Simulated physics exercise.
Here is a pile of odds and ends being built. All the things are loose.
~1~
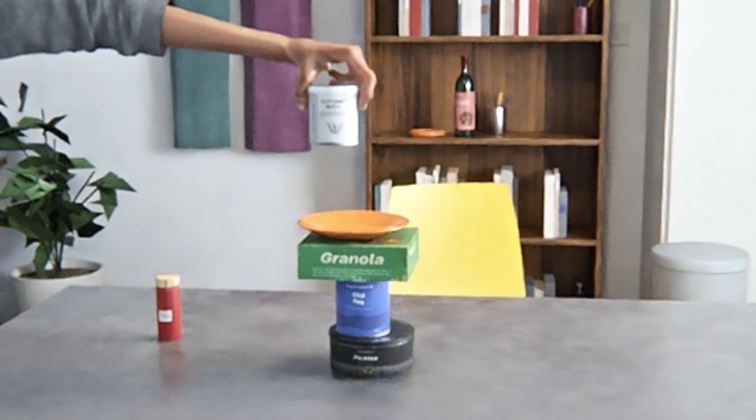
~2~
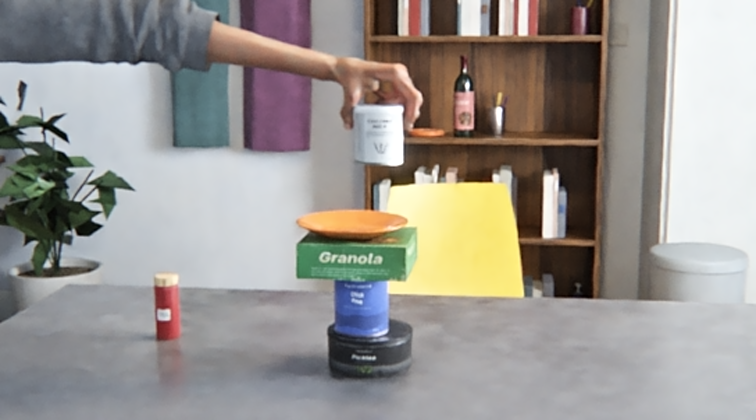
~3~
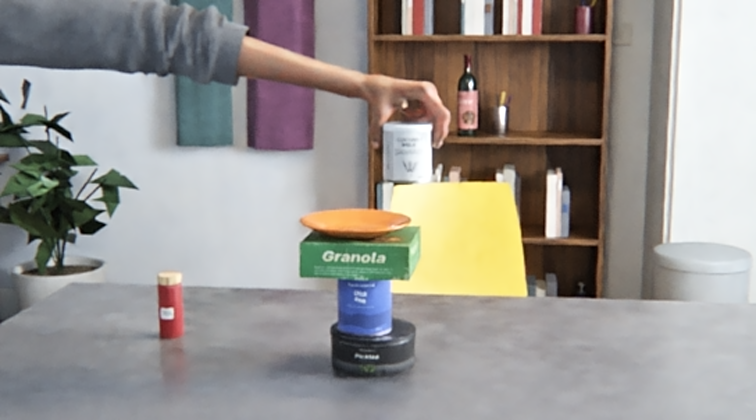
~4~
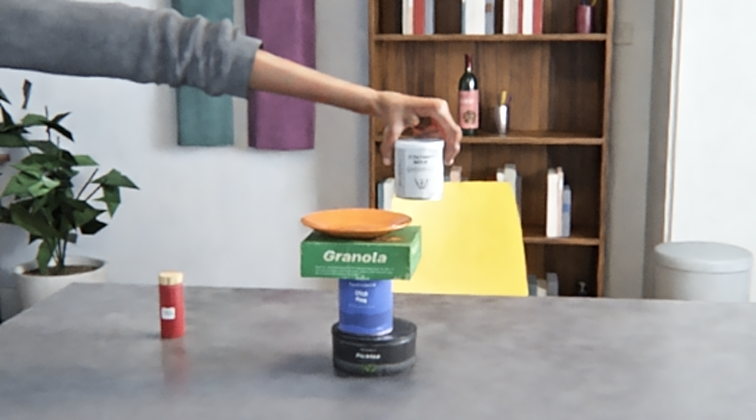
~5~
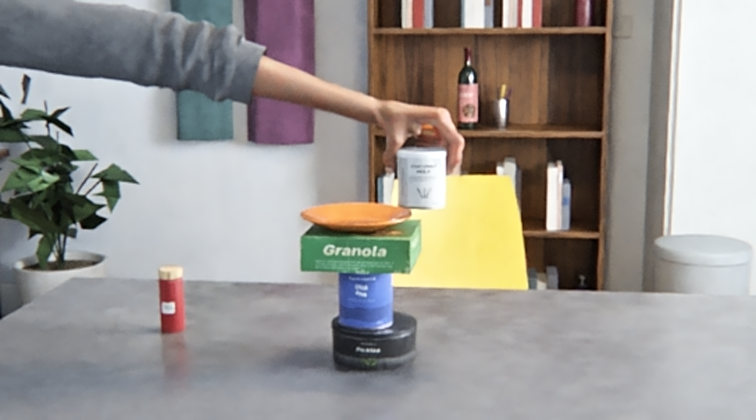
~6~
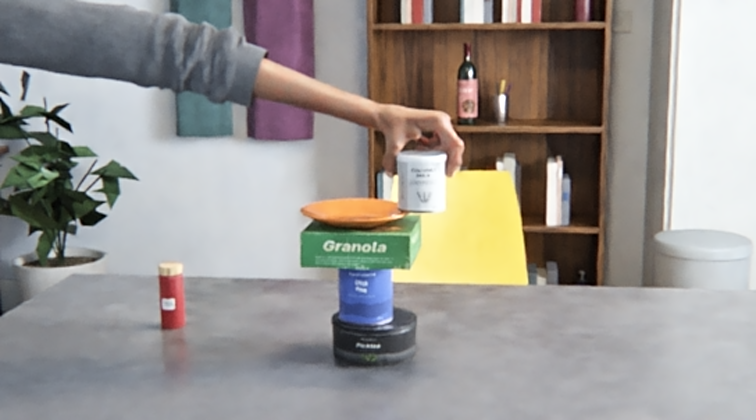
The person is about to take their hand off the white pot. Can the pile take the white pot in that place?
It gives way.
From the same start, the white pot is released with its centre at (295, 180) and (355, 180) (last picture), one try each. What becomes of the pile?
First try: It loses its balance; second try: It keeps its balance.
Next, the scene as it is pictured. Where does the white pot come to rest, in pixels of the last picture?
At about (455, 340).
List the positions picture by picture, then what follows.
Still above its spot; white pot (333, 115); blue tin (363, 300), in the first frame.
Still above its spot; white pot (379, 134); red shaker (167, 306), in the second frame.
Still above its spot; white pot (407, 152); black tub (373, 346), in the third frame.
Still above its spot; white pot (419, 169); orange plate (357, 225), in the fourth frame.
Still above its spot; white pot (421, 178); green packet (363, 245), in the fifth frame.
Set down, still held; white pot (421, 182); blue tin (366, 288), in the sixth frame.
Then, 0.30 s after the last picture, white pot now fallen.
Then, 0.40 s after the last picture, things are still on the move.
Then, 0.60 s after the last picture, as before.
Then, 1.60 s after the last picture, nothing new.
At rest, fallen, white pot; the other 5 in place. Seen from the same camera at the end, white pot near (455, 340). The pile loses its balance.
